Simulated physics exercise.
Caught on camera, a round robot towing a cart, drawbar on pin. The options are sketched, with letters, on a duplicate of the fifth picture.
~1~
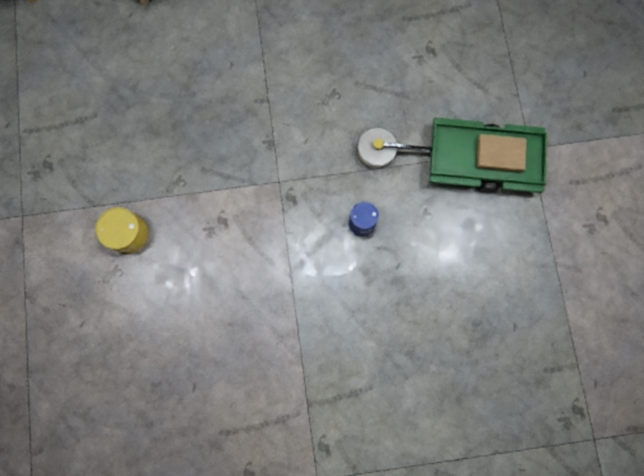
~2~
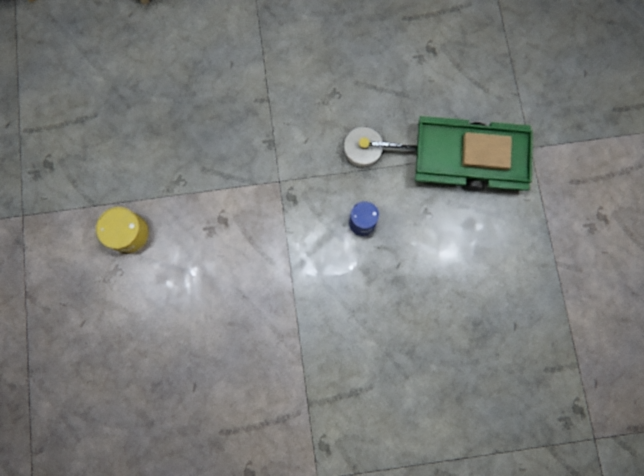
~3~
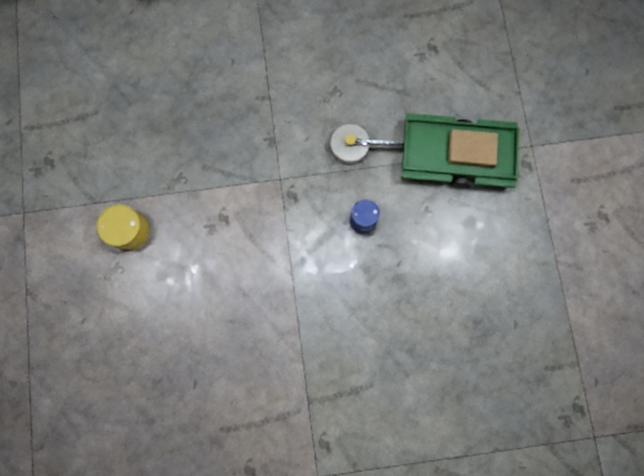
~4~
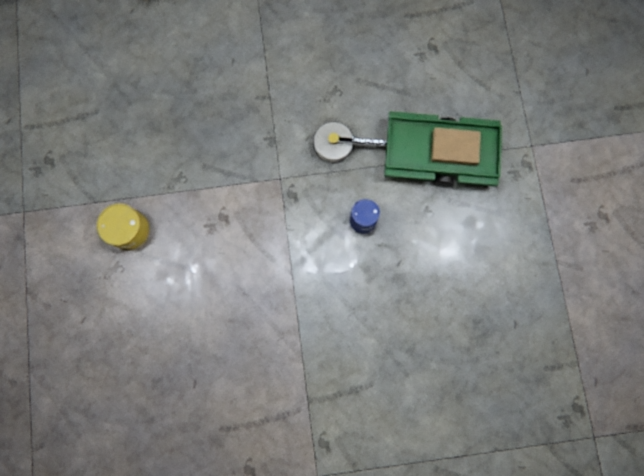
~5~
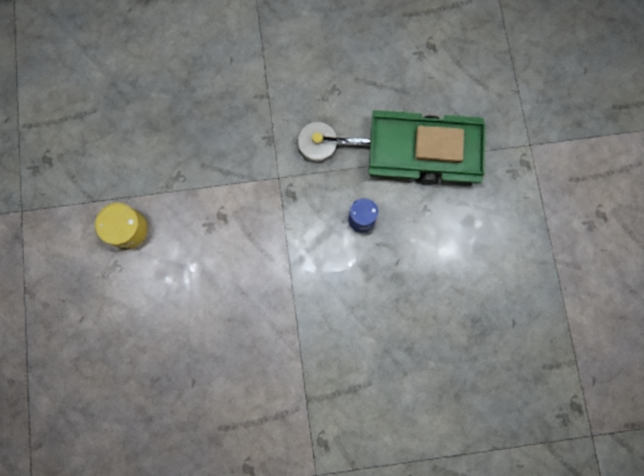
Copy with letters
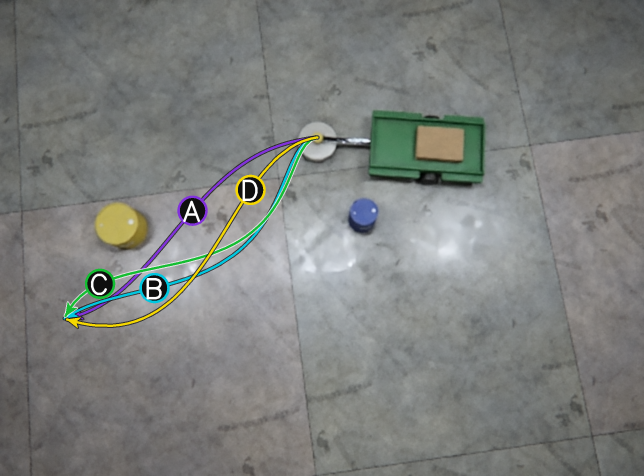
A floor of large grey tiles with dark seams is seen from above. A round, pale robot with a yellow spot on top is joined by a thin bar to a green cart carrying a tan block at the upper right, with a blue keg just below and a yellow tub at the left. The robot tows the cart a short way left, passing above the motionless keg.
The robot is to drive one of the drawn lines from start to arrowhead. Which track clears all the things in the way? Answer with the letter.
It should follow D.
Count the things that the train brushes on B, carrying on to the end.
In all, one.
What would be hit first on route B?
It meets the blue keg.
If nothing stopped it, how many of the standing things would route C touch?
It touches two.
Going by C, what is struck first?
The blue keg.
On the copy, A from (318, 137) via (193, 211) to (70, 318); B from (318, 137) via (221, 264) to (64, 319); C from (318, 137) via (212, 254) to (65, 316); D from (318, 137) via (210, 254) to (67, 319).
On D. First, robot (238, 215), cart (336, 163).
Then, robot (167, 307), cart (251, 229).
Finally, robot (70, 319), cart (176, 277); nothing has been touched.
By contrast, A meets the yellow tub; B meets the blue keg; C meets the blue keg and yellow tub.
